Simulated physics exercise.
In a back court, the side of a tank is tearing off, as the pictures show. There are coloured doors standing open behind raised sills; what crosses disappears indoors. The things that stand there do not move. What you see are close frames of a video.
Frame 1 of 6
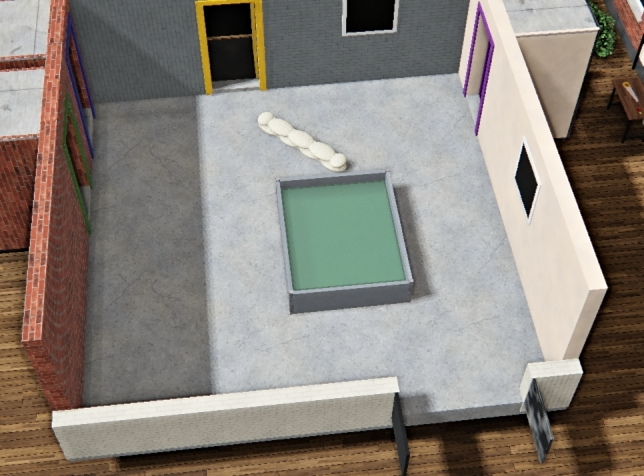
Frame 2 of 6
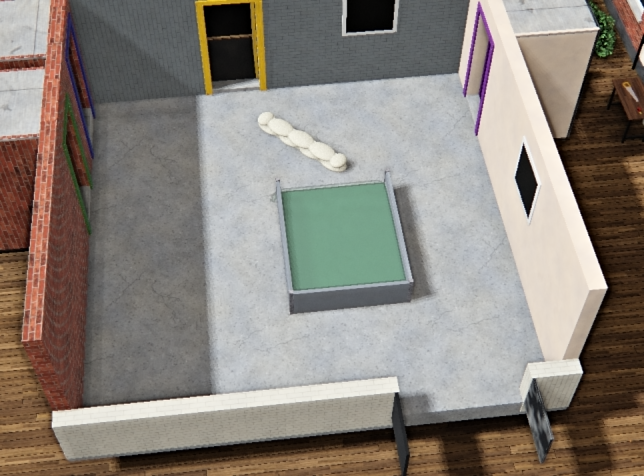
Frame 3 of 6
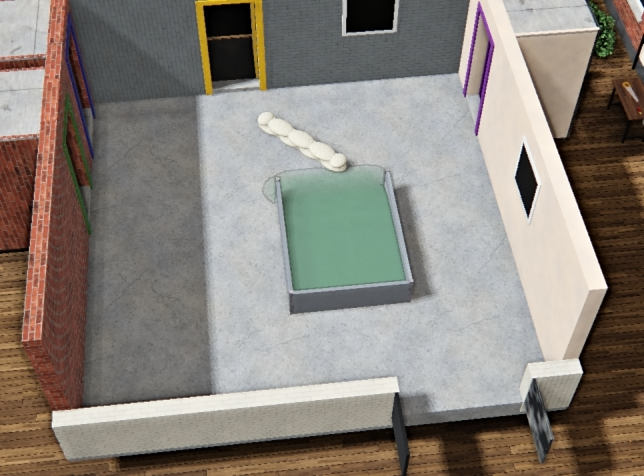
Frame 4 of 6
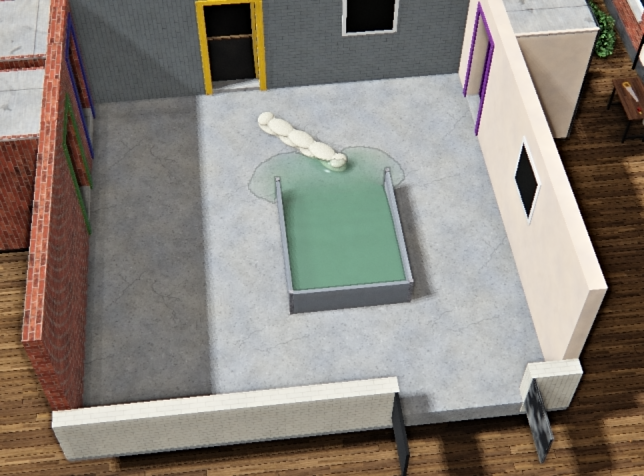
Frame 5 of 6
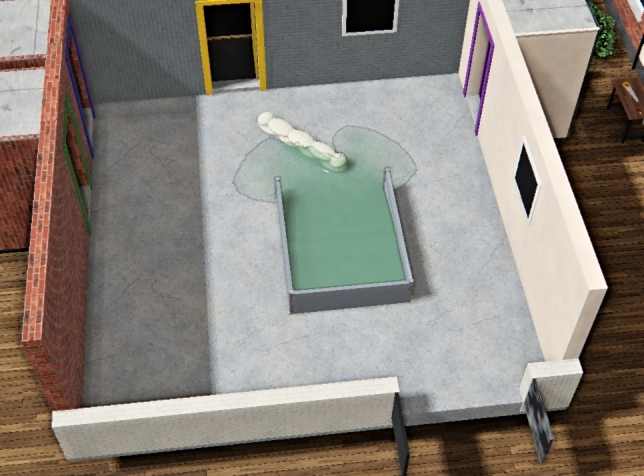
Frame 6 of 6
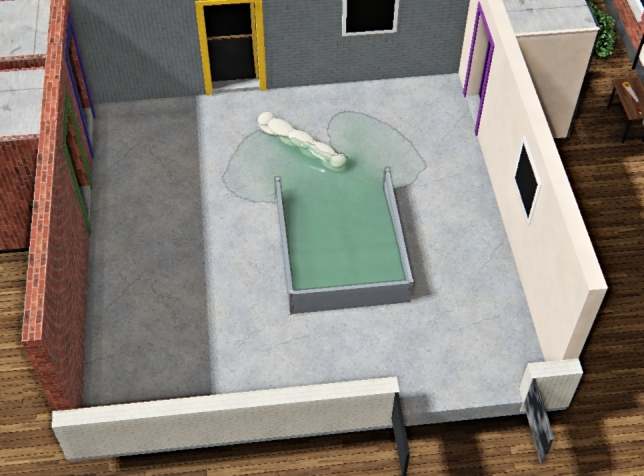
A walled courtyard of pale concrete, with a darker strip at left, is seen from high above by a still camera. A grey-rimmed tank of green water sits near the middle, a cream braided barrier lies behind it, and yellow and purple doorways open in the back and right walls. The tank's far side gives way, and water pours out, reaches the unmoving barrier and spreads around both its ends in widening, translucent lobes.
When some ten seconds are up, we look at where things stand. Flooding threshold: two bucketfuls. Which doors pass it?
Result: Yellow door: Within the cap, green door: Within the cap, blue door: Within the cap, purple door: Over the cap.
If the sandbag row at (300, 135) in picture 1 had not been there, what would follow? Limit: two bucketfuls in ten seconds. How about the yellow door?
After that, the yellow door crosses the threshold.
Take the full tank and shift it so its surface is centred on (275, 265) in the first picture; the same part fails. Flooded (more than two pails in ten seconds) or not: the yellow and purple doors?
Then: Yellow is over; purple takes less.
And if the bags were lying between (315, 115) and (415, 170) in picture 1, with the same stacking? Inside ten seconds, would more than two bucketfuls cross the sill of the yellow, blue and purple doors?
In ten seconds the yellow door crosses the line, the blue door doesn't reach it and the purple door doesn't reach it.
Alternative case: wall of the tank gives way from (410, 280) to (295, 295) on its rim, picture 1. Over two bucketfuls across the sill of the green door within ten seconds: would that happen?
I'd say the green door stays within the limit.
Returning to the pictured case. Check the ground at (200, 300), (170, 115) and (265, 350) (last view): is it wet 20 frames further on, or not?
In turn, the points end up high and dry, soaked and high and dry.
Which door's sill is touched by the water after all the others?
It's the door marked green.
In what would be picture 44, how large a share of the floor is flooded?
Estimated share: Around 60 %.
A moment on, water covers 20 % of the floor; the yellow door not reached, the green door not reached, the blue door not reached, the purple door not reached.
Next, water covers 30 % of the floor; the yellow door wet at the sill, nothing in, the green door not reached, the blue door not reached, the purple door wet at the sill, nothing in.
Then, water covers 35 % of the floor; the yellow door under two buckets in, the green door wet at the sill, nothing in, the blue door wet at the sill, nothing in, the purple door under two buckets in.
Later, water covers 60 % of the floor; the yellow door under two buckets in, the green door wet at the sill, nothing in, the blue door wet at the sill, nothing in, the purple door over two buckets in.
In the end, water covers 85 % of the floor; the yellow door under two buckets in, the green door wet at the sill, nothing in, the blue door wet at the sill, nothing in, the purple door over two buckets in.
